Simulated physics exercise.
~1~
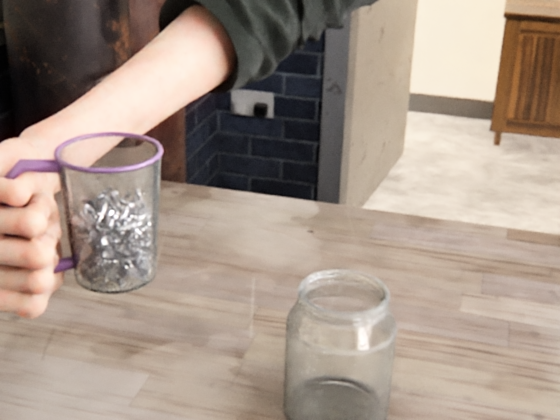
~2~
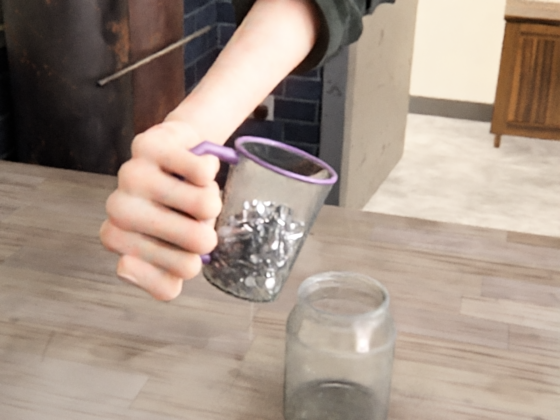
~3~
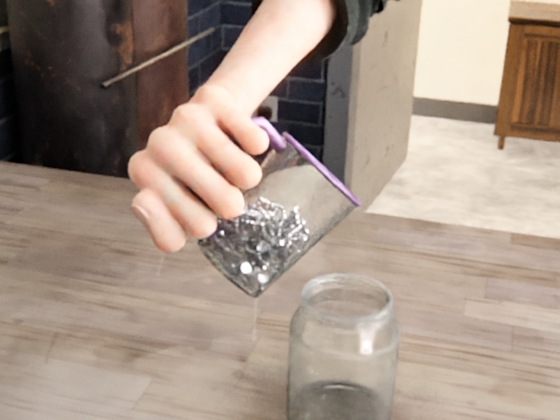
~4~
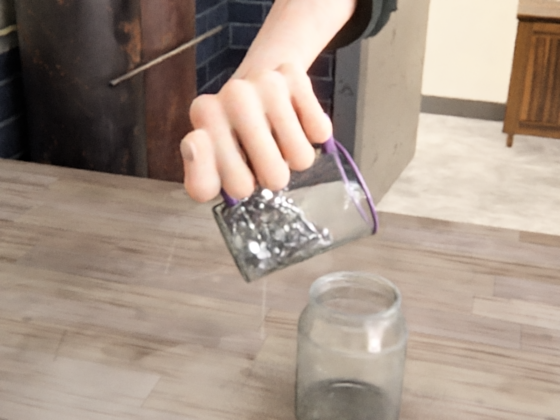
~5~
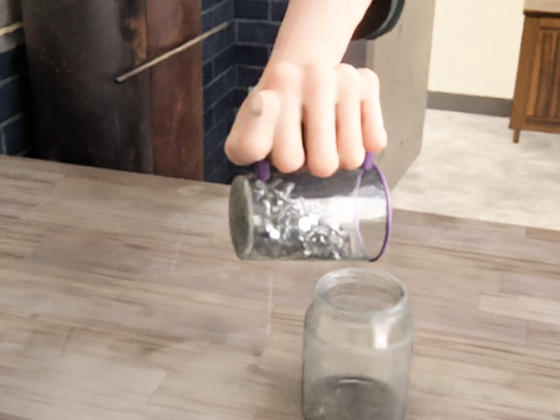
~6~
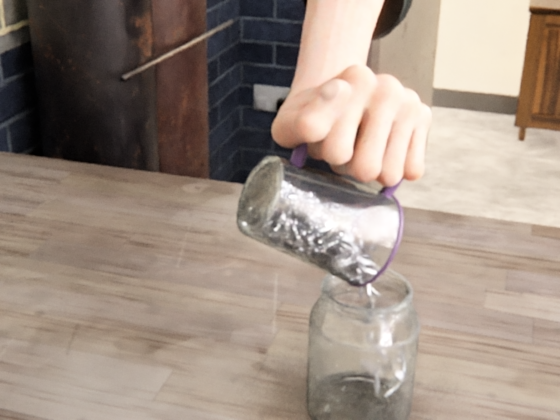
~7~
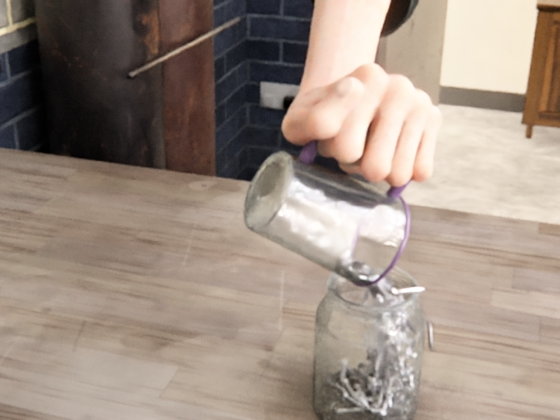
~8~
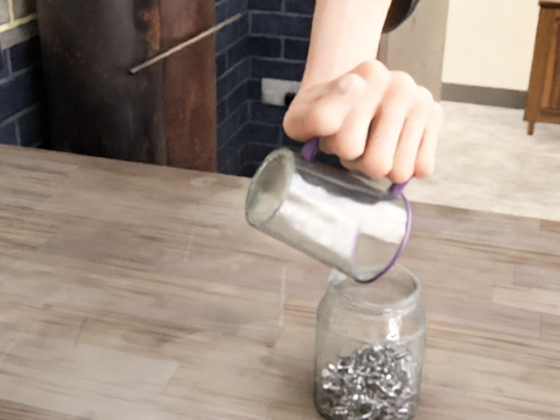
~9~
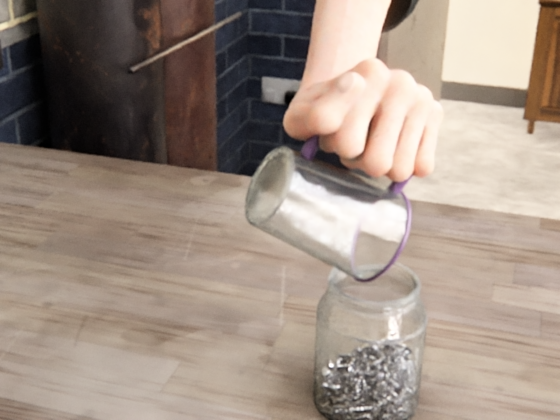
At first, a hand holds a clear cup with a purple rim and handle, partly filled with small silvery screws, to the left of an empty glass jar on a wooden table. The hand carries the cup right, toward the jar, and tips it steadily, while the screws slide along its side. Once the cup leans past level, the screws begin spilling over its rim into the jar. They then rush out in a dense clump, with a stray piece showing by the jar's right side. Finally, the emptied cup stays tilted above the jar, where the screws rest in a heap.
